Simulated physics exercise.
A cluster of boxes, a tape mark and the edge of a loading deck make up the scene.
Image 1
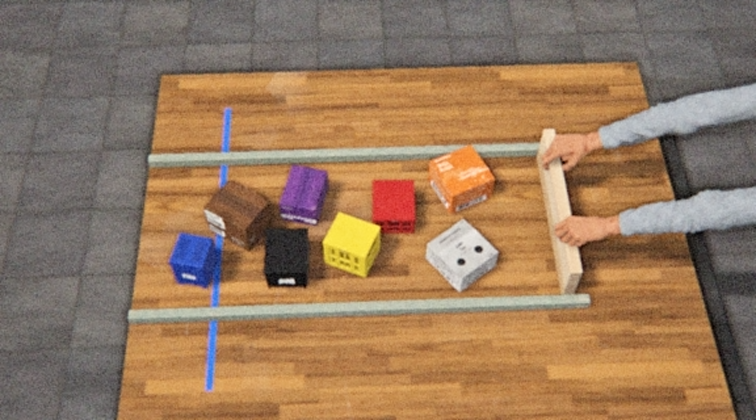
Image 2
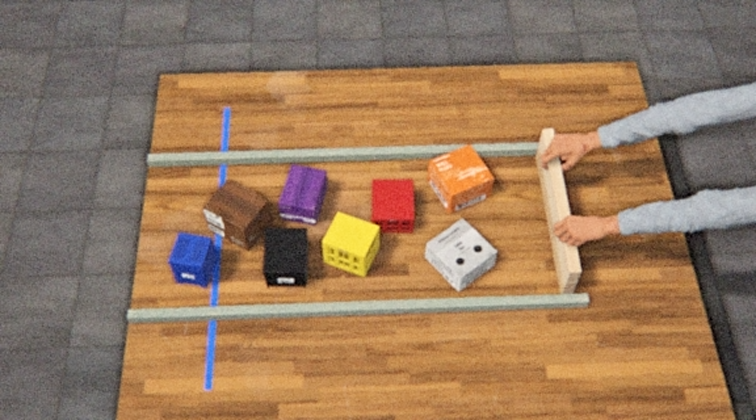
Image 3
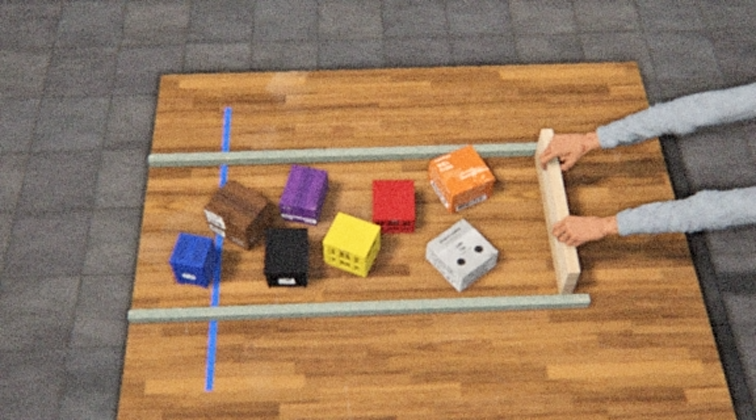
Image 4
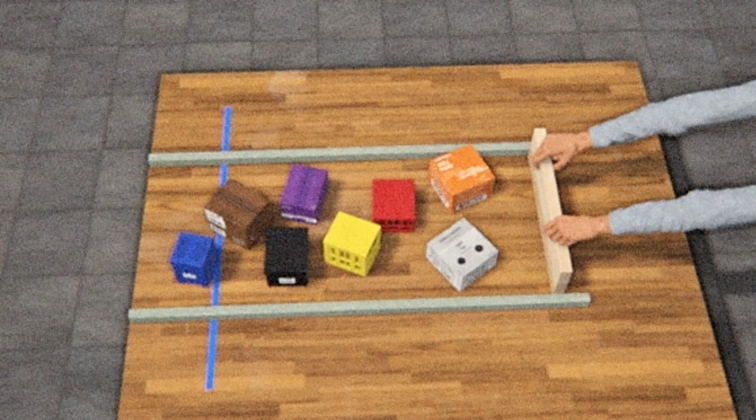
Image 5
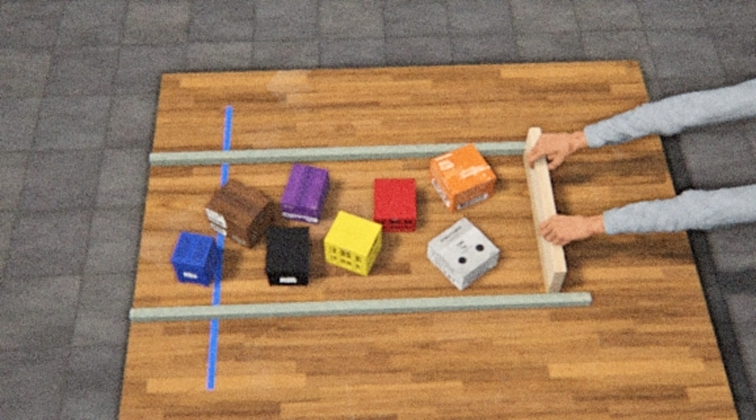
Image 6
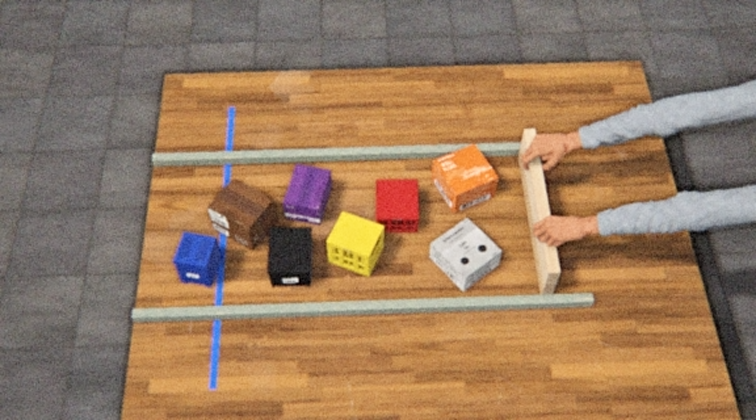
On a wooden deck between two pale rails, two hands slide an upright plank slightly left toward a loose group of colourful boxes, while the boxes stay in place near and across a blue tape line.
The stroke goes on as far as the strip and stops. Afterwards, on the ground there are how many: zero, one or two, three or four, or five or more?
On the ground there are three or four.
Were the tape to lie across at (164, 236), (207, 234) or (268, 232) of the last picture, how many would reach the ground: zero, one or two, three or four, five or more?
5 or more; more than four; either one or two.
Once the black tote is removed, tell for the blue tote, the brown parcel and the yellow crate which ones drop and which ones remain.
Well, the blue tote leaves the top, the brown parcel leaves the top, and the yellow crate hangs in there.
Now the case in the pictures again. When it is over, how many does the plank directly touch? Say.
The count in contact is 2.
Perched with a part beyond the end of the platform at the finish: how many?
That'd be 3.
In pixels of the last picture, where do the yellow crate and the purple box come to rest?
Yellow crate: (147, 257); purple box: (154, 173).
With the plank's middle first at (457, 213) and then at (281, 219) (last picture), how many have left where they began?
Moved so far: 3, then 8.
Soon after, none off yet; blue tote at rest near (199, 260); brown parcel at rest near (243, 214); black tote at rest near (291, 258).
Then, none off yet; blue tote moved about its own width near (176, 263); brown parcel moved a little near (218, 211); black tote moved about its own width near (215, 264).
By the end, the number that fall off is three or four; fallen, black tote, brown parcel and blue tote.
